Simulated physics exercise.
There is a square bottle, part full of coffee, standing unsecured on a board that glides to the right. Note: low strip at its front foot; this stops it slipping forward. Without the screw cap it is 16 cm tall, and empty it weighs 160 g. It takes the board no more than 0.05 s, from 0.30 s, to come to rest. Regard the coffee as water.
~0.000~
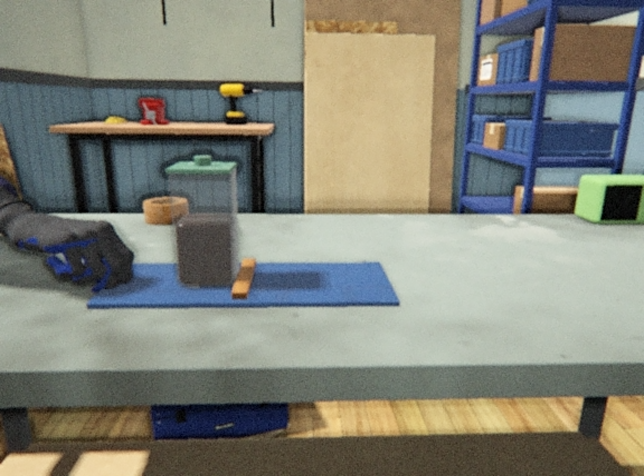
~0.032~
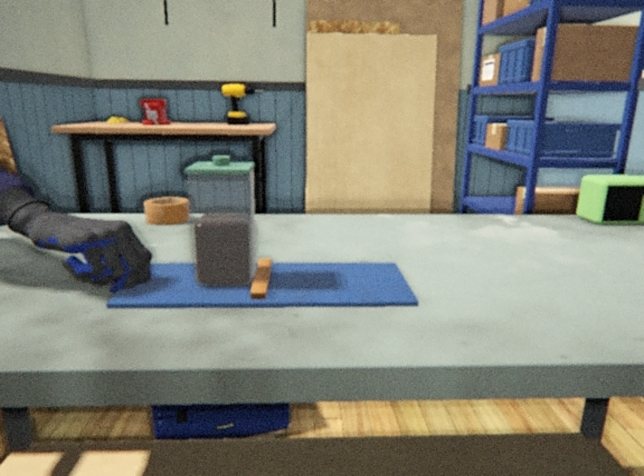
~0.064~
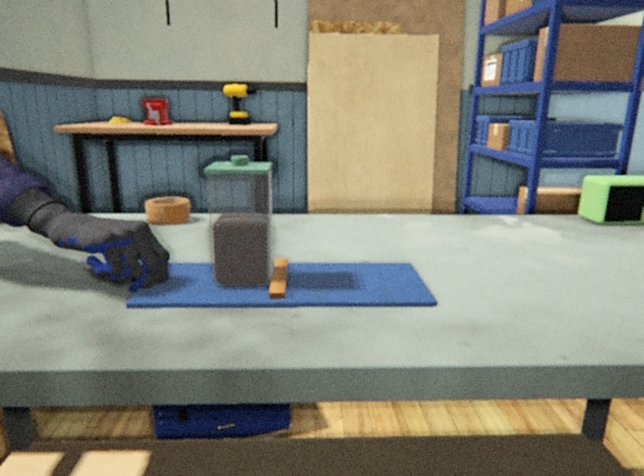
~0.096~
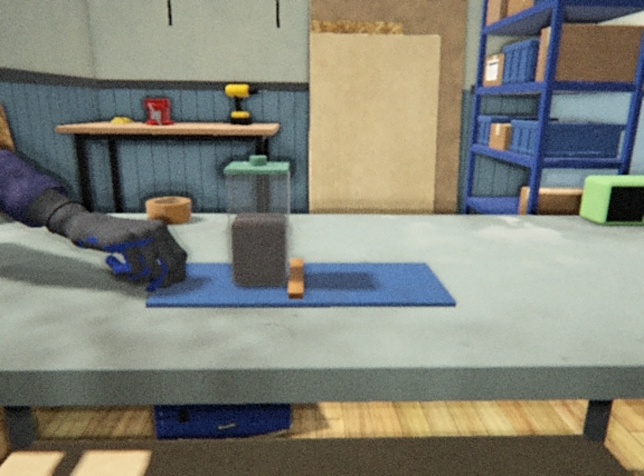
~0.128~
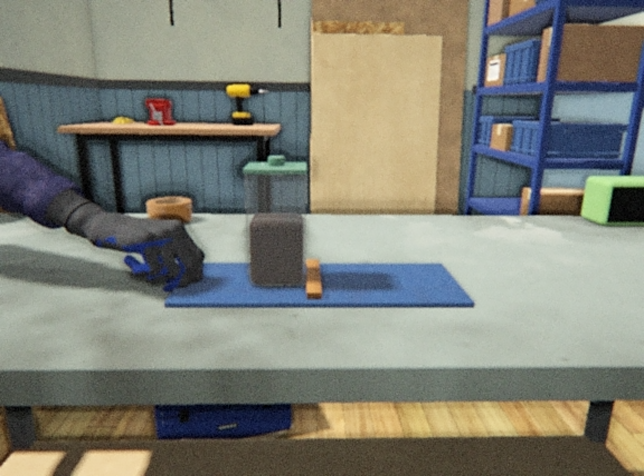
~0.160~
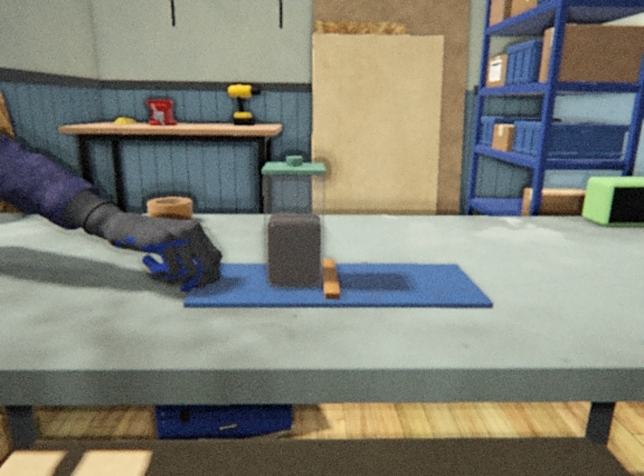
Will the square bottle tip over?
No, I'd say it withstands the braking.
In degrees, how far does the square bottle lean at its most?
14 degrees at most.
By 0.35 s the board moves at 0.00 m/s; the square bottle leans 5°.
By 0.47 s the square bottle leans 14°.
By 0.63 s the square bottle stands where it began.
By 0.85 s the square bottle stands where it began.
At rest the square bottle stands where it began.
